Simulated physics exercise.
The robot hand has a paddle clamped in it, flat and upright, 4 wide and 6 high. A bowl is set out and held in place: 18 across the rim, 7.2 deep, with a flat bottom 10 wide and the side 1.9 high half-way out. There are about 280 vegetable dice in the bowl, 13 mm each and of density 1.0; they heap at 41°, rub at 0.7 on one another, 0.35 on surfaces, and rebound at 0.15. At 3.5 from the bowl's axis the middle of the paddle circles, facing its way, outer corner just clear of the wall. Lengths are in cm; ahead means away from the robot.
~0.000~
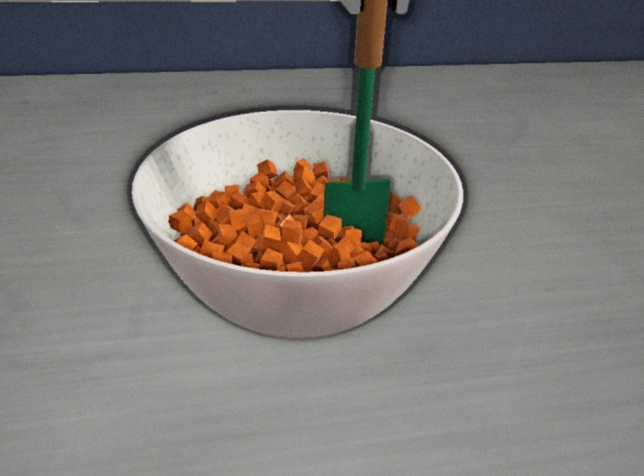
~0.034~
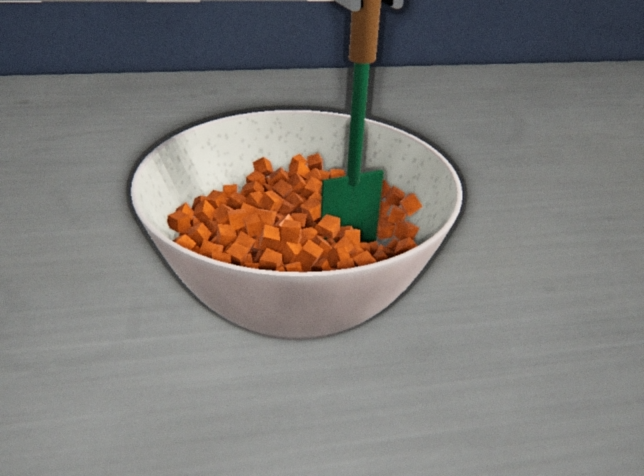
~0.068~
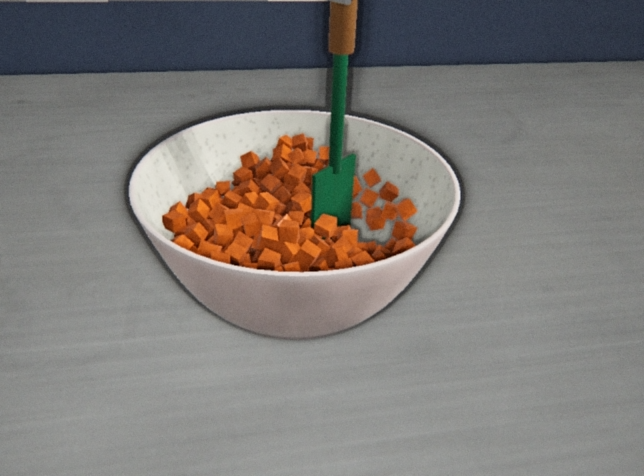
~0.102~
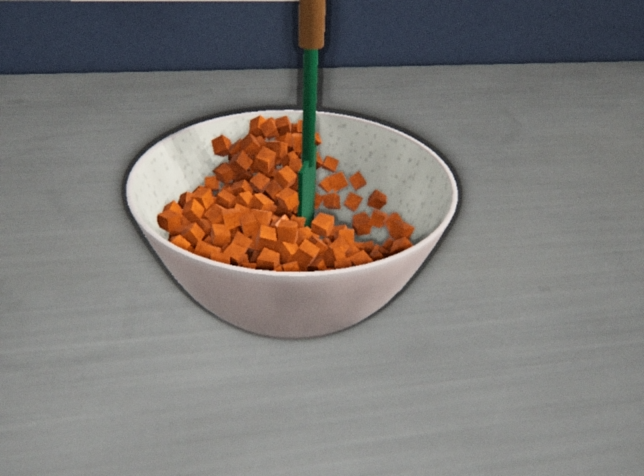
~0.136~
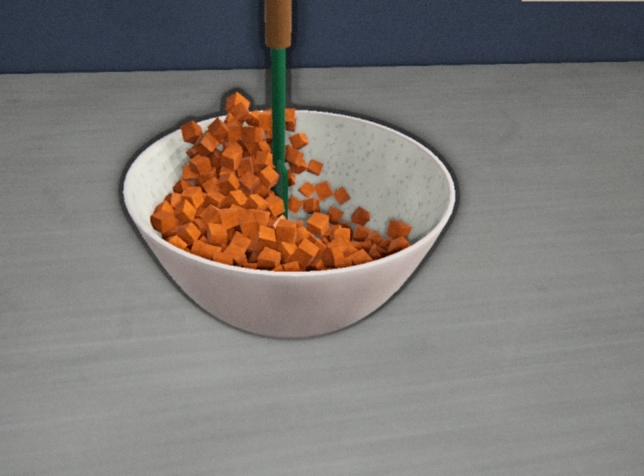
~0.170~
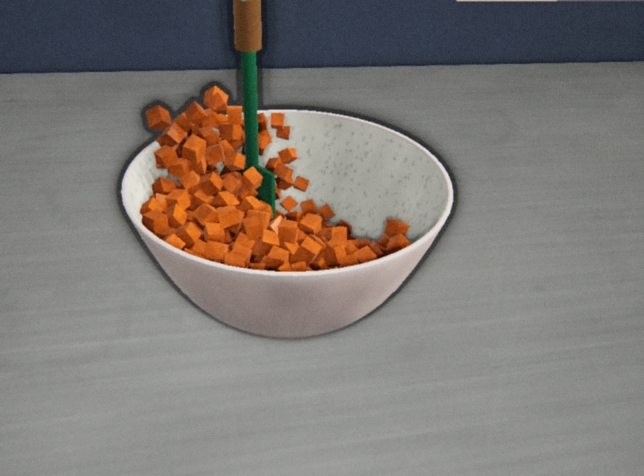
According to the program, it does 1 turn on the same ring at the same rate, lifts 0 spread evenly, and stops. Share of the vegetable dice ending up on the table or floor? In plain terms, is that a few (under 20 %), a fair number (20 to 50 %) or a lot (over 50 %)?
A few, under 20 %.
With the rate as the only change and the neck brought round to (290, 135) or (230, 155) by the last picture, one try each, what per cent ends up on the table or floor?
So, roughly 10 percent the first time and 30 percent the second.
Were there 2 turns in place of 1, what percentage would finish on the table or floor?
Roughly 35 per cent would end up there.
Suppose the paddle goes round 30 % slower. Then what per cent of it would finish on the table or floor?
I'd expect about 10 %.
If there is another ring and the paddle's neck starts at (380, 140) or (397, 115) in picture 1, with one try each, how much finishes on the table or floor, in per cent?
Roughly 30 and 25 per cent.
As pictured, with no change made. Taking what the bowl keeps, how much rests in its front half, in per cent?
Close to 30 in a hundred.
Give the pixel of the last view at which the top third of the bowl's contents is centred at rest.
The centre sits around (329, 178) in the last picture.
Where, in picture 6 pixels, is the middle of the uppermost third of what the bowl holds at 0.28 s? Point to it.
About pixel (248, 241).
By 0.28 s, 212° round, highest piece 11 above the table; 273 in the bowl, 1 on the table or floor, 8 in flight or on the tool.
By 0.38 s, 300° round, highest piece 9 above the table; 262 in the bowl, 11 on the table or floor, 9 in flight or on the tool.
By 0.63 s, 0° round, highest piece 8 above the table; 247 in the bowl, 34 on the table or floor, 1 in flight or on the tool.
By 1.33 s, 0° round, highest piece 7 above the table; 247 in the bowl, 35 on the table or floor.
Final count, 247 in the bowl, 35 on the table or floor. That is 12 % on the table or floor.
